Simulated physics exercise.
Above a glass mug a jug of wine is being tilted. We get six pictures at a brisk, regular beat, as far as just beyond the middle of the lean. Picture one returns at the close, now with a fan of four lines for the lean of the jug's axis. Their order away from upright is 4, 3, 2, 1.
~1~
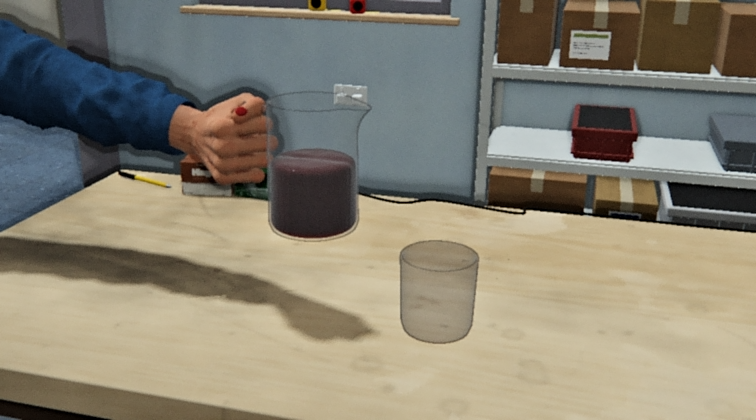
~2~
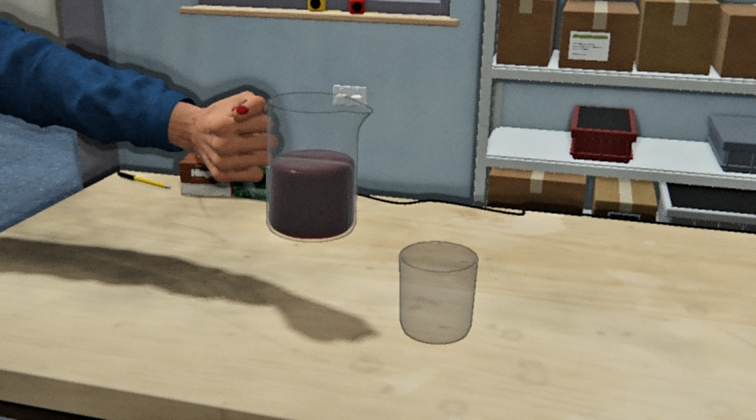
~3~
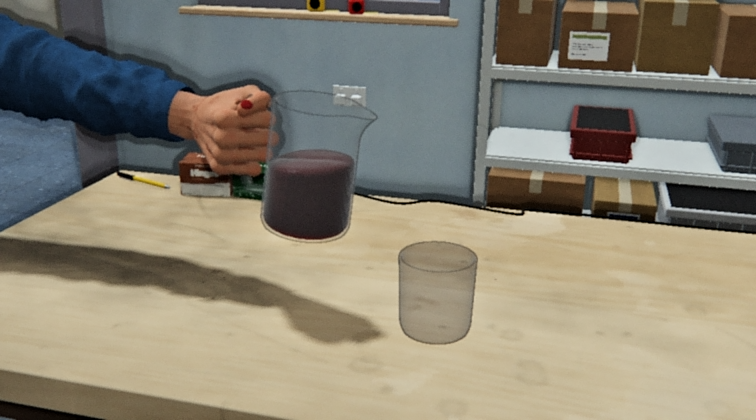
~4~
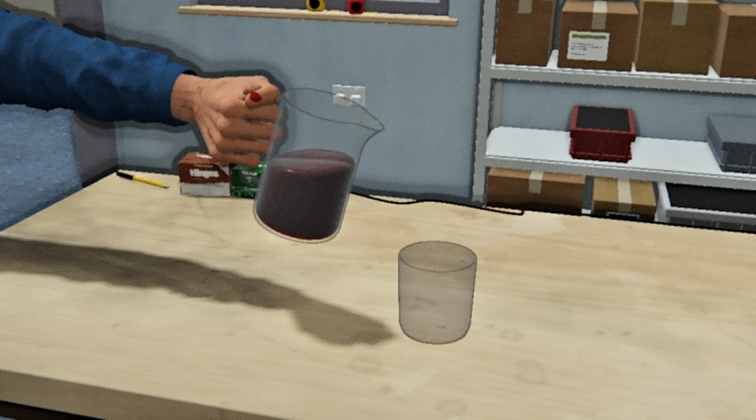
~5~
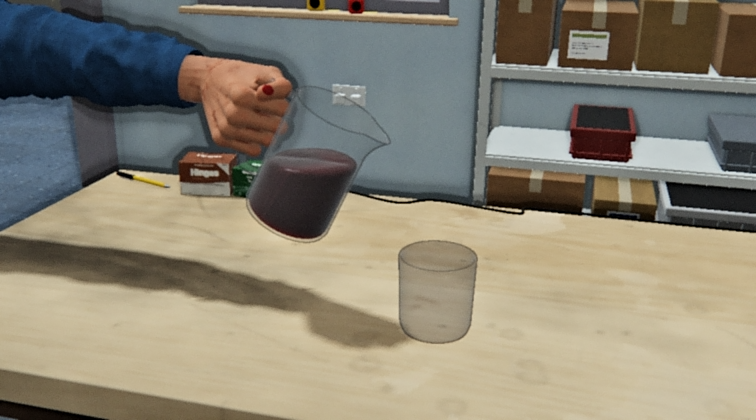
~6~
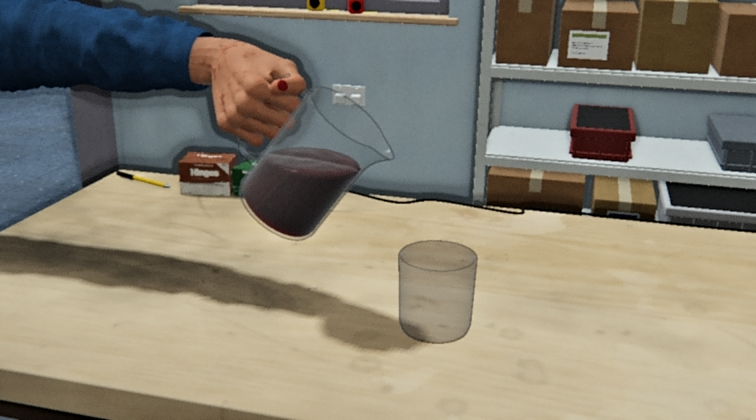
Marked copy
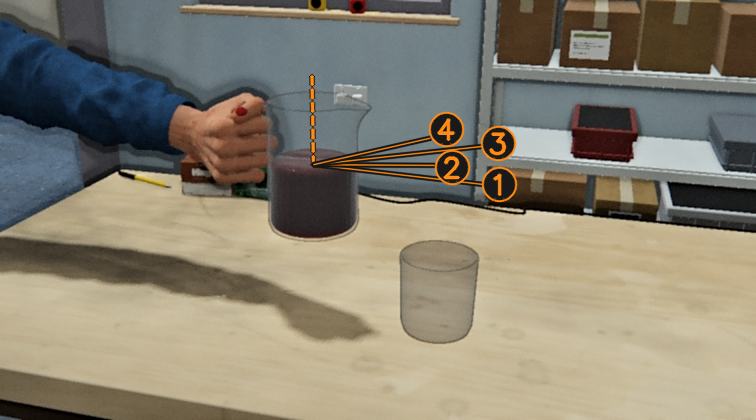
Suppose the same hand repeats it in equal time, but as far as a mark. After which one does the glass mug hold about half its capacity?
Line 3 does it best.
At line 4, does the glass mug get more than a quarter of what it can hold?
Yes, it does.
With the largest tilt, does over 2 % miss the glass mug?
Yes, it does.
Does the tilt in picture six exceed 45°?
No.
On the marked copy, 1 at (482, 184); 2 at (434, 165); 3 at (481, 146); 4 at (430, 138).
With 1, the glass mug ends with about 65 % of what it can hold; 13 % of the wine is spilt.
With 2, the glass mug ends with about 61 % of what it can hold; 5 % of the wine is spilt.
With 3, the glass mug ends with about 49 % of what it can hold.
With 4, the glass mug ends with about 34 % of what it can hold.
